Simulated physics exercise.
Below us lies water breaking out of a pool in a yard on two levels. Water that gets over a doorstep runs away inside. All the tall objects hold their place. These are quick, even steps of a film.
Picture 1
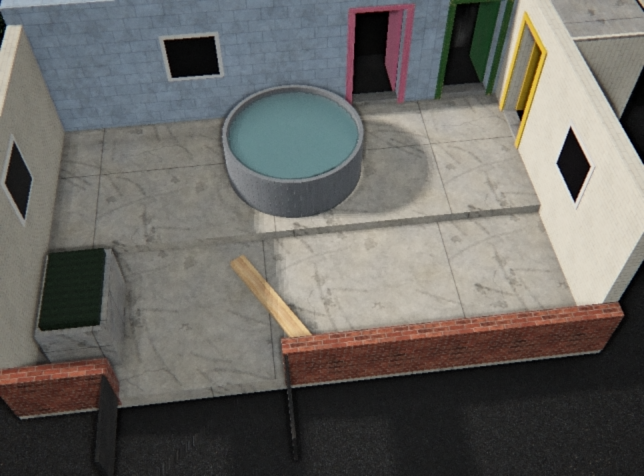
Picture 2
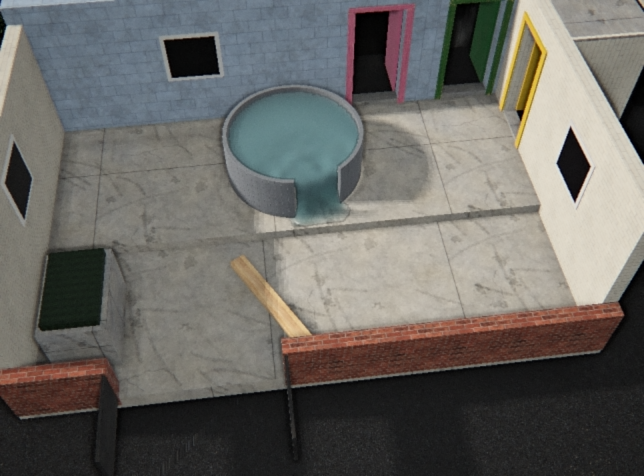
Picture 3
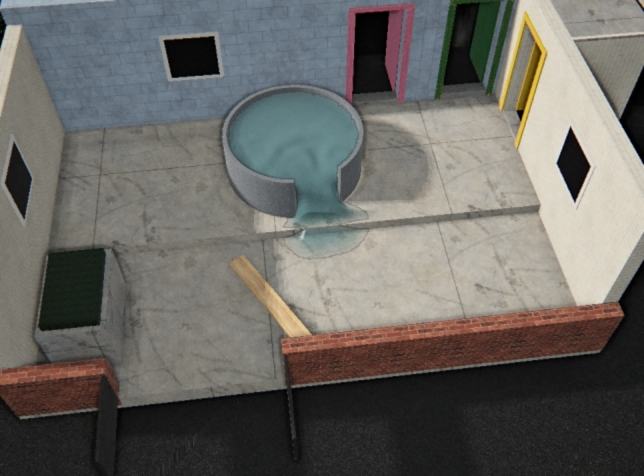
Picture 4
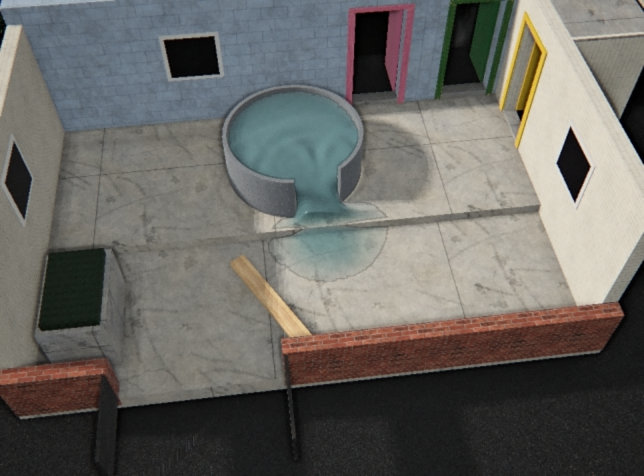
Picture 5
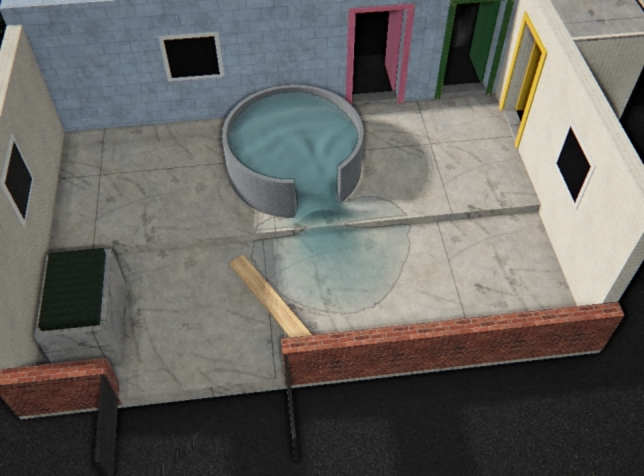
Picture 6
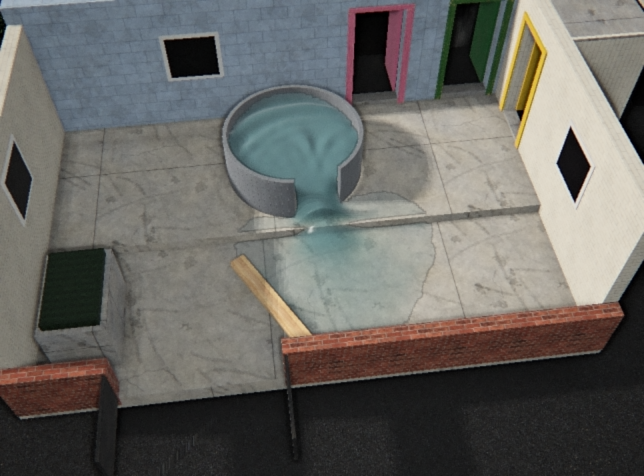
In the video, a round gray tank of water in a walled yard opens at its front, and water pours through the gap, runs over a low step, and spreads across the lower paving beside a wooden plank toward a brick wall.
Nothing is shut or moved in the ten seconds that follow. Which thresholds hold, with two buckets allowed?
In the end: The pink door admits no more than that; the yellow door admits no more than that; the green door admits no more than that.
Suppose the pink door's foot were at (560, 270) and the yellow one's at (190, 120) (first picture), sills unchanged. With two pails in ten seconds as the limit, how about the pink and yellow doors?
Then: Pink passes that mark, yellow lets less in.
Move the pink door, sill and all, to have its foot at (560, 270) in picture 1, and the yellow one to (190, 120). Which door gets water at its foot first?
First comes the pink door.
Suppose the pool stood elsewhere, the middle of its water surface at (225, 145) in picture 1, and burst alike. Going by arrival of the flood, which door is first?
First comes the door marked yellow.
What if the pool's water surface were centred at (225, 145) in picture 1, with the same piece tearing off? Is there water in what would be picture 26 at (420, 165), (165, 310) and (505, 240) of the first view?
As listed: Clear, covered, wet.
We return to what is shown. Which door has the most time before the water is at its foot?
I say the one in pink.
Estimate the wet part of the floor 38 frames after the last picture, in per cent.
Near 65 in a hundred.
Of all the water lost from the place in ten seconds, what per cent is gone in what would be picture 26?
Near 25 in a hundred.
A moment on, water covers 25 % of the floor; the pink door not reached, the yellow door not reached, the green door not reached.
Next, water covers 30 % of the floor; the pink door not reached, the yellow door not reached, the green door not reached.
Then, water covers 45 % of the floor; the pink door not reached, the yellow door not reached, the green door not reached.
Later, water covers 65 % of the floor; the pink door not reached, the yellow door wet at the sill, nothing in, the green door wet at the sill, nothing in.
In the end, water covers 65 % of the floor; the pink door wet at the sill, nothing in, the yellow door wet at the sill, nothing in, the green door wet at the sill, nothing in.
